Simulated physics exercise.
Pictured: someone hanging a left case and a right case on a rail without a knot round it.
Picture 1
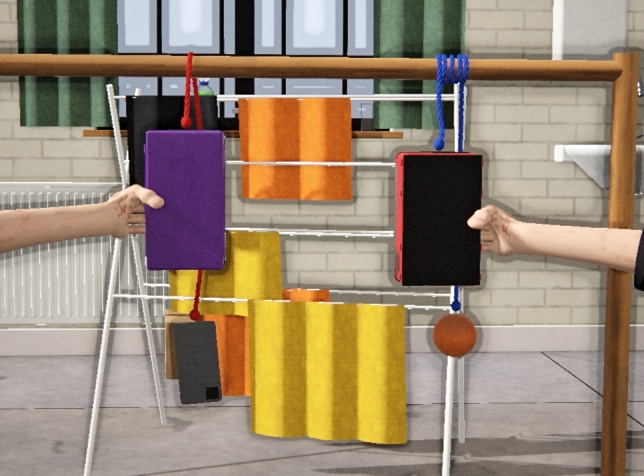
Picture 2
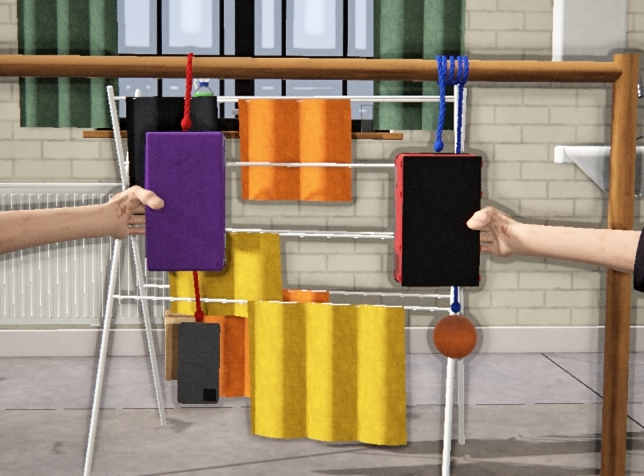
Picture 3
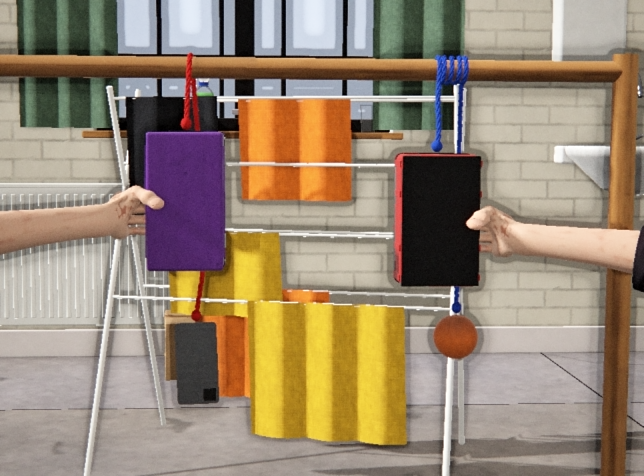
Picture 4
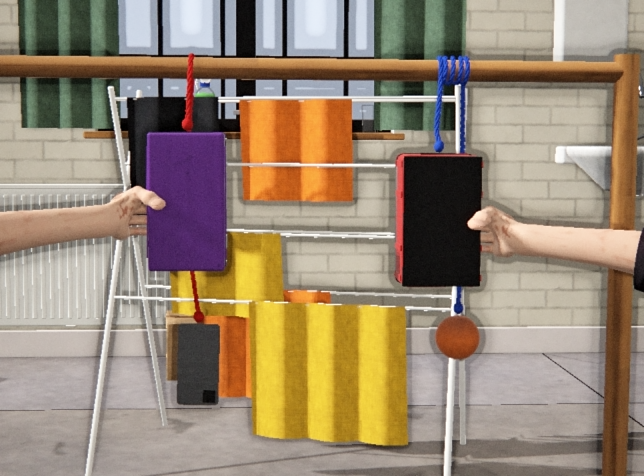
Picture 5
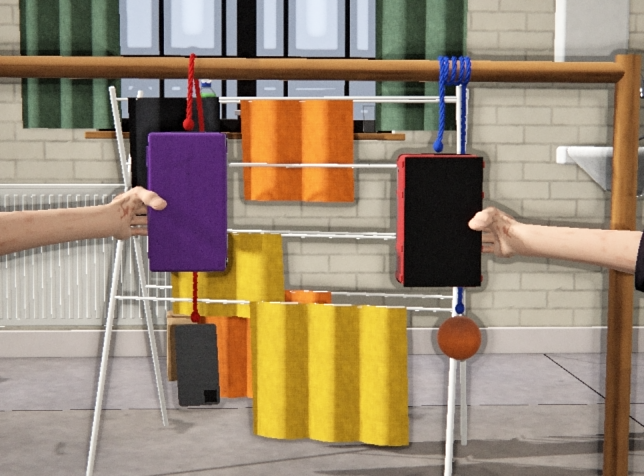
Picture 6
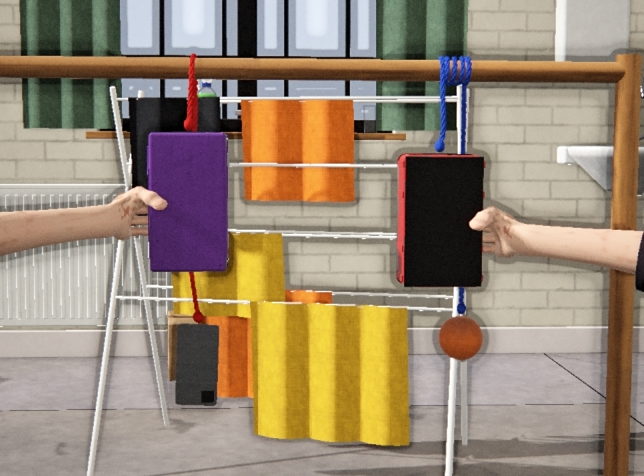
In a room with a brick wall and a drying rack, two hands hold a purple case and a black case beneath a wooden rail, with red and blue cords above them; everything stays almost still throughout.
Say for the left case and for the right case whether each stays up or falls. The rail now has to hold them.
Here is how it goes: The left case falls; the right case stays up.
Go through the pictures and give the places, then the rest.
In the first frame, left case (186, 200); right case (437, 218); left phone (198, 363); right orange (455, 335).
In the second frame, left case (186, 201); right case (436, 220).
In the third frame, left case (186, 201); right case (436, 219).
In the fourth frame, left case (188, 201); right case (437, 220).
In the fifth frame, left case (189, 201); right case (438, 220).
In the sixth frame, left case (189, 201); right case (439, 220); left cord only laid over the rail; right cord wound several times round the rail.
Then, 0.30 s past the final frame, left case dropping near (192, 285); right case still up near (440, 220).
Then, 0.56 s past the final frame, left case on the floor; right case still up near (443, 220).
When it is over, left case on the floor; right case still up near (443, 219). The left case pulls its rope through and the right case stays hanging.
